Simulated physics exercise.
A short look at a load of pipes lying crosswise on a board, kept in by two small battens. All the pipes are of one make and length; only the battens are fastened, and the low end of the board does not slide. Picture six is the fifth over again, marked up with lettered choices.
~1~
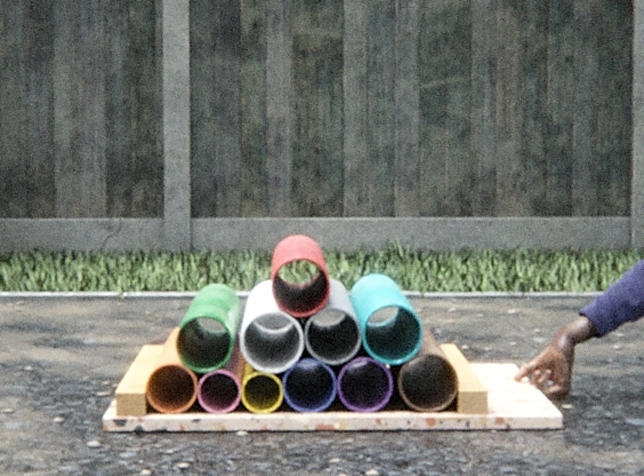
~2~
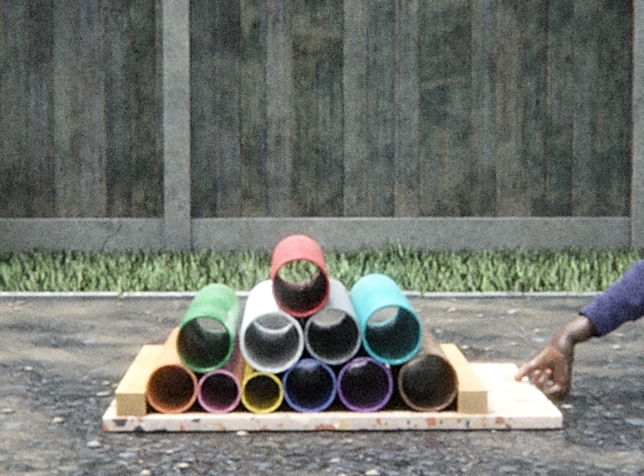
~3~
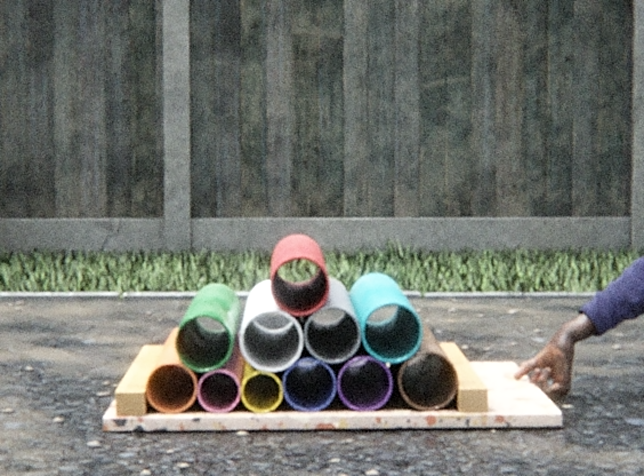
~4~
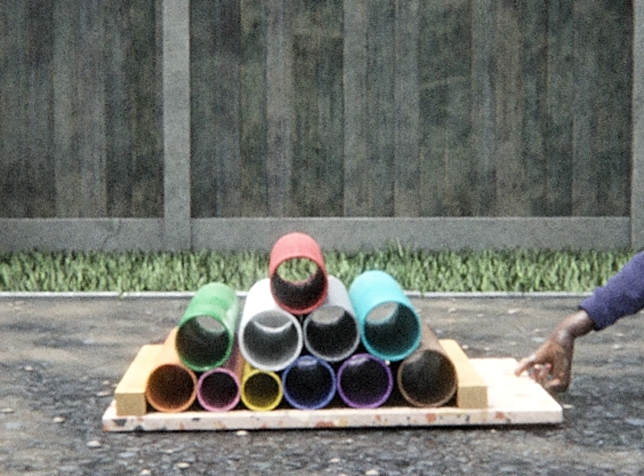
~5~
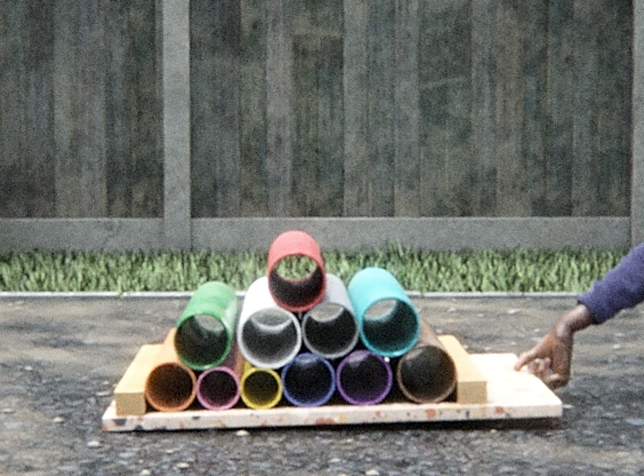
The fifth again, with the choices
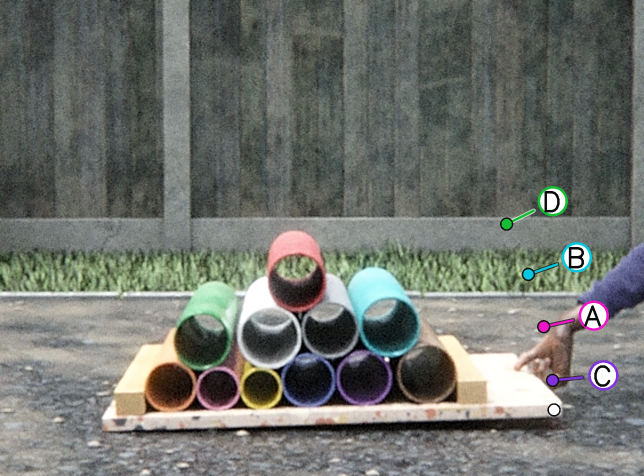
On dark ground by a fence, a hand slightly lifts the right end of a board stacked with colourful pipes.
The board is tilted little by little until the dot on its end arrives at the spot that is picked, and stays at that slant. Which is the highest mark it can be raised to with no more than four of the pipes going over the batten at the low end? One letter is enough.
B is the limit.
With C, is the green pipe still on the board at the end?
The green pipe: Yes.
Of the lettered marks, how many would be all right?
The number is three.
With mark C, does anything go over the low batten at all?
At C: No.
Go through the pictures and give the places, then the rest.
Pink pipe (219, 392); yellow pipe (262, 393); blue pipe (310, 386), in the first frame.
Blue pipe (310, 386); purple pipe (365, 385), in the second frame.
Board (329, 382); brown pipe (428, 381); turquoise pipe (392, 332); grey pipe (333, 335), in the third frame.
Board (328, 381); orange pipe (171, 387); pink pipe (219, 390), in the fourth frame.
Board (328, 378); orange pipe (171, 386); pink pipe (218, 389), in the fifth frame.
On the copy, A at (544, 327); B at (528, 274); C at (552, 380); D at (507, 224); the white dot at (554, 410).
On B. First, board at 14°.
Then, board at 19°.
Finally, board at 19°, none over the low batten.
By contrast, A none over the low batten; C none over the low batten; D five over the low batten.
